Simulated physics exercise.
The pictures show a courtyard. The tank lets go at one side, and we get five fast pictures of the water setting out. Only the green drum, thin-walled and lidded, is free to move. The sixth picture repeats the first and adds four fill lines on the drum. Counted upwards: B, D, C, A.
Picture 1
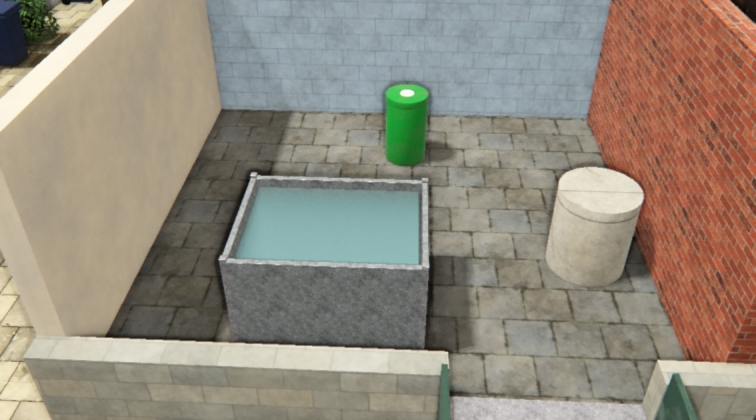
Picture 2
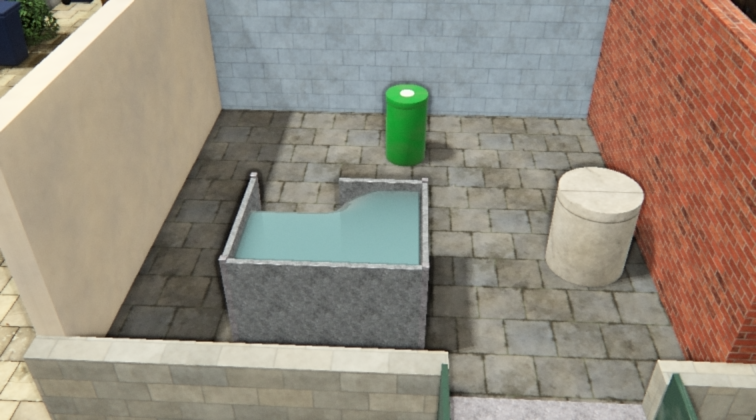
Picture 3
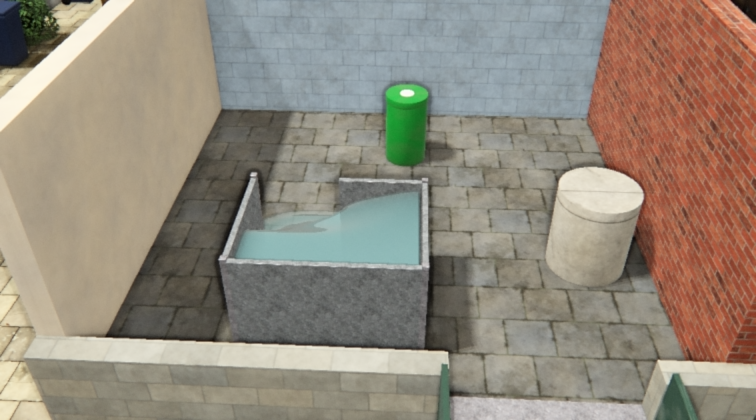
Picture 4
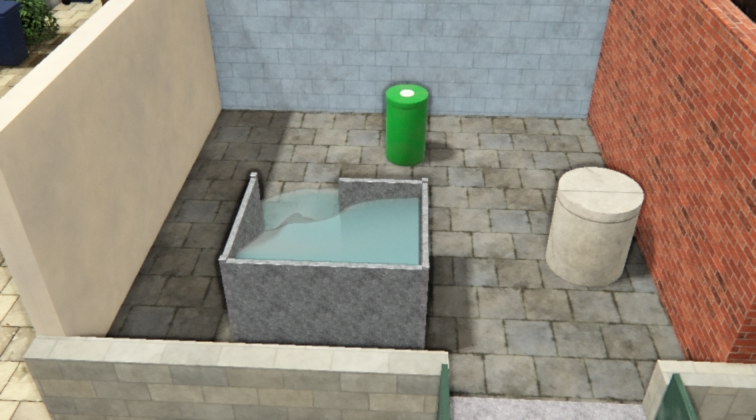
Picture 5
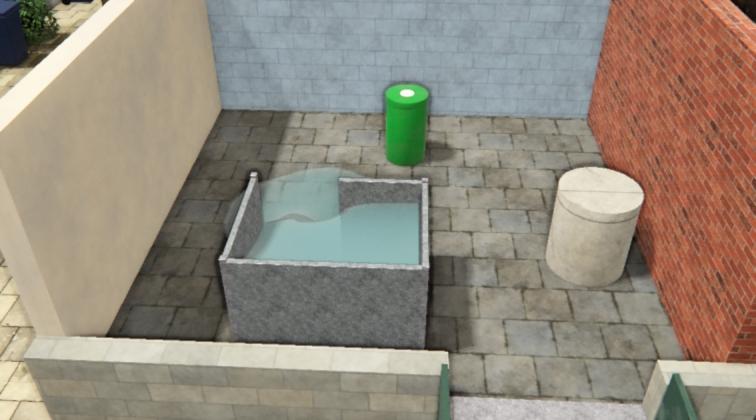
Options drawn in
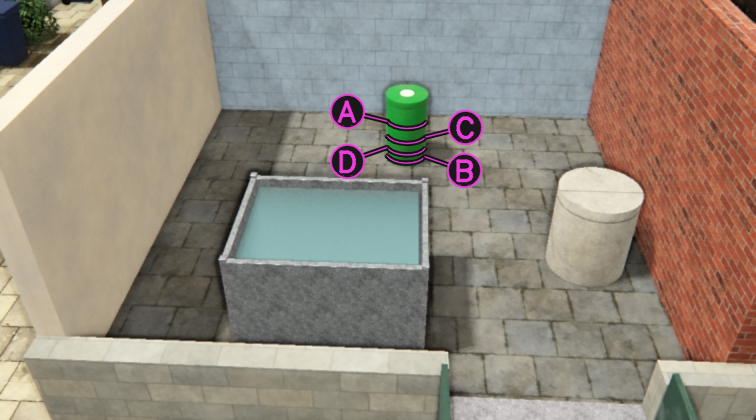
A section of the grey stone tank's back wall vanished, and water poured through the gap, spreading over the paving behind it, while the green drum near the blue wall stayed put.
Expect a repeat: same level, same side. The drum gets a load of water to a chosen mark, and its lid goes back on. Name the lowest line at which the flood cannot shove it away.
Choose C.
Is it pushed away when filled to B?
Yes.
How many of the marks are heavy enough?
Two of the four.
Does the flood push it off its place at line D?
Yes.
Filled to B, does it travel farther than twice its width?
Yes.
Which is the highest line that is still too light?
The answer is D.
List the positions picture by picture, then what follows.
In the first frame, lid of the green drum at (407, 94); tank full, its middle at (332, 225); open gate at (551, 360).
In the second frame, water covers 2 % of the ground, mostly out of sight from here.
In the third frame, water covers 4 % of the ground, mostly out of sight from here.
In the fourth frame, water covers 7 % of the ground, mostly out of sight from here.
In the fifth frame, lid of the green drum at (407, 94); water covers 11 % of the ground, mostly out of sight from here.
On the marked copy, A at (406, 128); B at (405, 163); C at (406, 143); D at (405, 154); from the bottom up B, D, C, A.
With A, it does not move.
With B, it is pushed about 5 times its own width away.
With C, it does not move.
With D, it is pushed about its own width away.
